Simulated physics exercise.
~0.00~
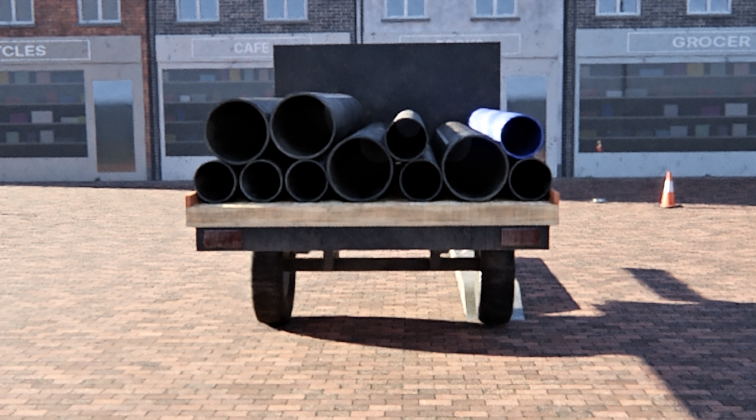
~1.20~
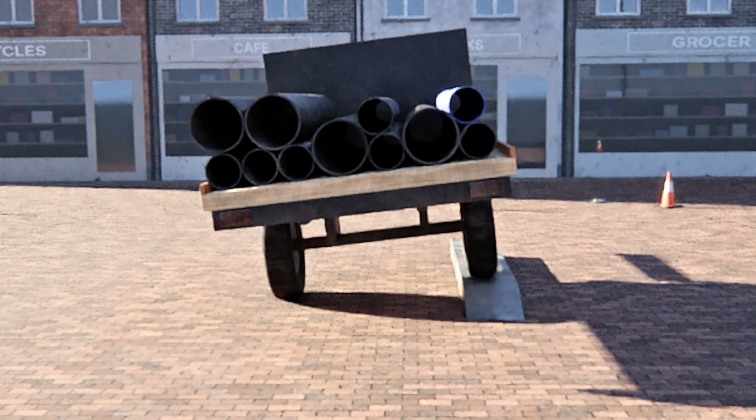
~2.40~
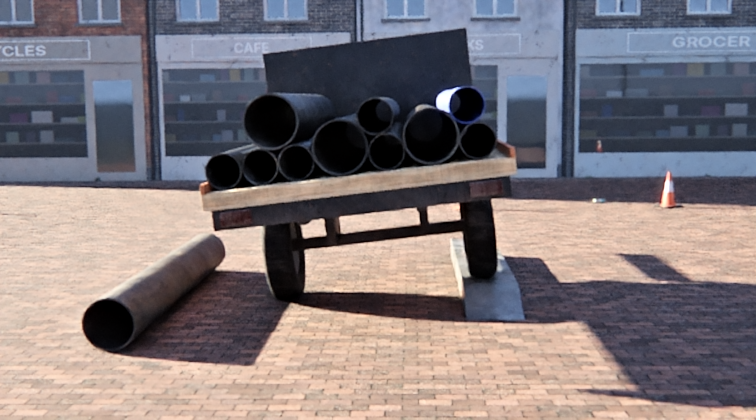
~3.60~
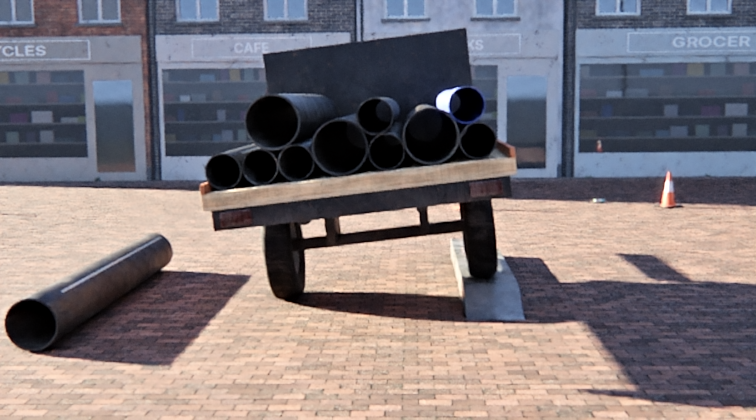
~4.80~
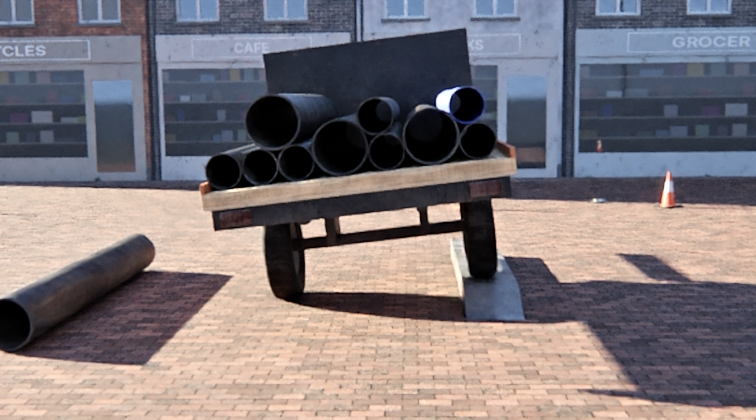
The clip shows a flat trailer stacked with dark pipes and one blue pipe, tilting left as its right wheel climbs a ramp. One large dark pipe drops off the left side and rolls left across the brick paving, while the blue pipe stays aboard atop the others.
